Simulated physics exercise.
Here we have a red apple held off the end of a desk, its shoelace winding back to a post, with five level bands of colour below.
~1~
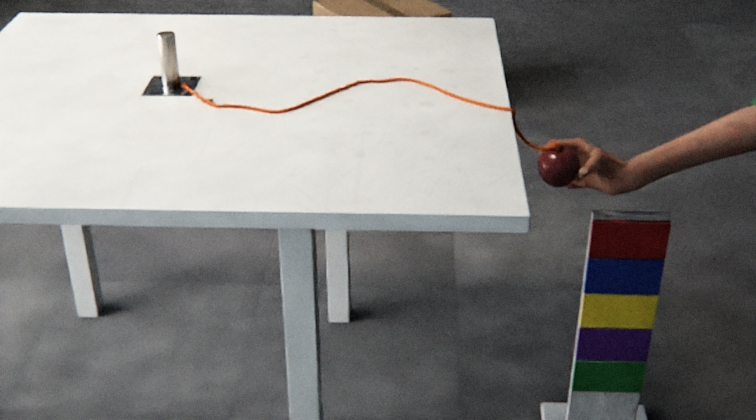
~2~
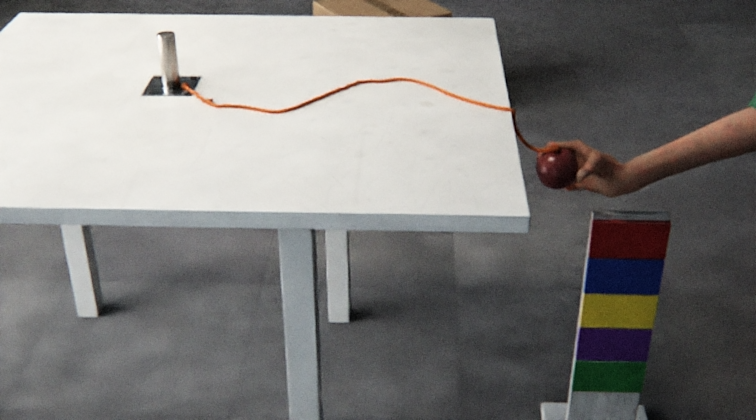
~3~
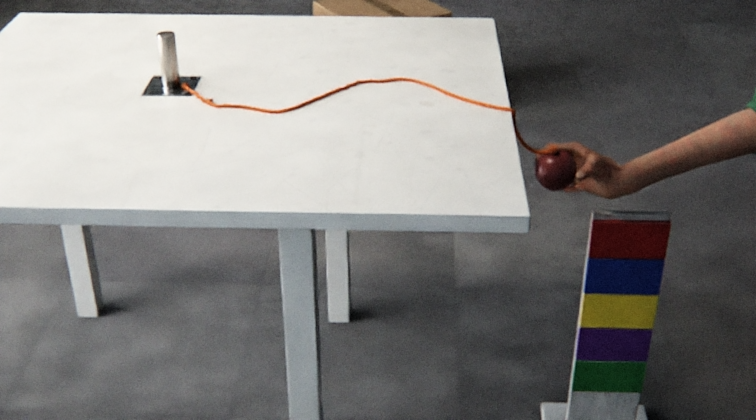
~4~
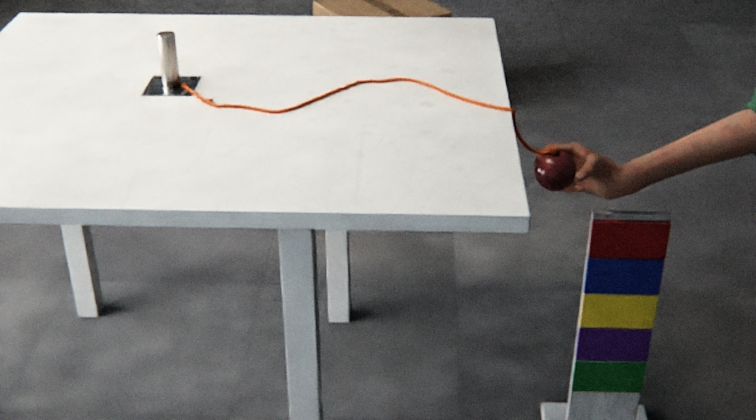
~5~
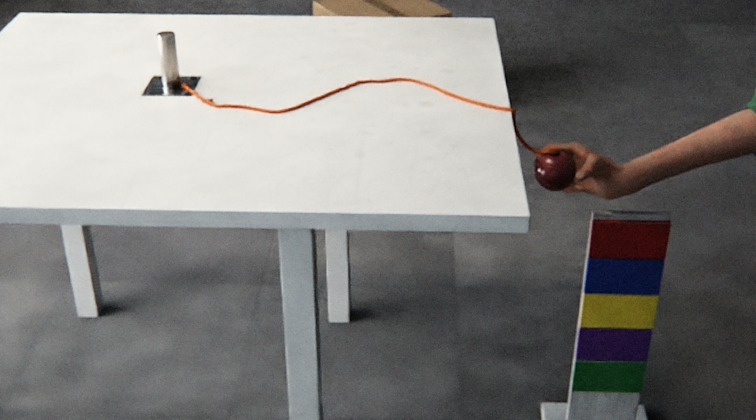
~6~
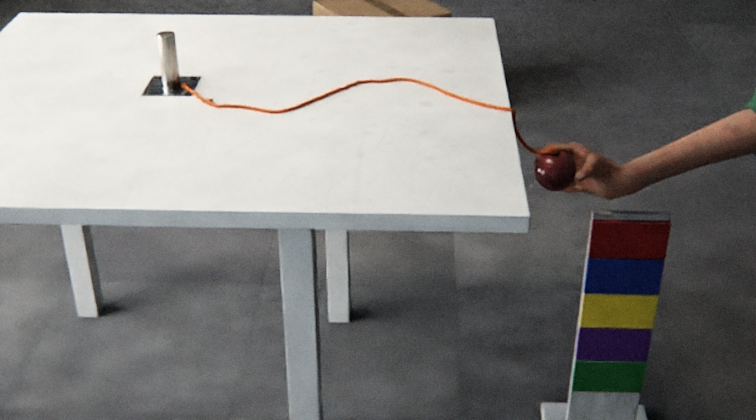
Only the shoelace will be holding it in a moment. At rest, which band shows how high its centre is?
The blue band shows it.
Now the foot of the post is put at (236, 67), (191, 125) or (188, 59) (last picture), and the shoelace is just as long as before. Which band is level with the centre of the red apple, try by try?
First try: Yellow; second try: Yellow; third try: Blue.
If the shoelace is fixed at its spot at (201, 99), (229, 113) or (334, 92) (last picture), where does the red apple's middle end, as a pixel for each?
Try 1: (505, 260); try 2: (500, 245); try 3: (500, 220).
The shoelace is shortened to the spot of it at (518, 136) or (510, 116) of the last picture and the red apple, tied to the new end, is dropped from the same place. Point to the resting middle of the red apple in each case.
First try: Near (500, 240). Second try: Near (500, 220).
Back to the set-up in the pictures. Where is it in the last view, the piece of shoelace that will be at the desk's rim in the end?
That would be the bit at (433, 87).
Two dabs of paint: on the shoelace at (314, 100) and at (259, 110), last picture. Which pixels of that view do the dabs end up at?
The first ends at (361, 98) and the second at (299, 93).
Early on, apple near (519, 257); level with blue.
Midway, apple near (482, 268); level with blue.
Finally, apple near (503, 273); level with blue. At blue.
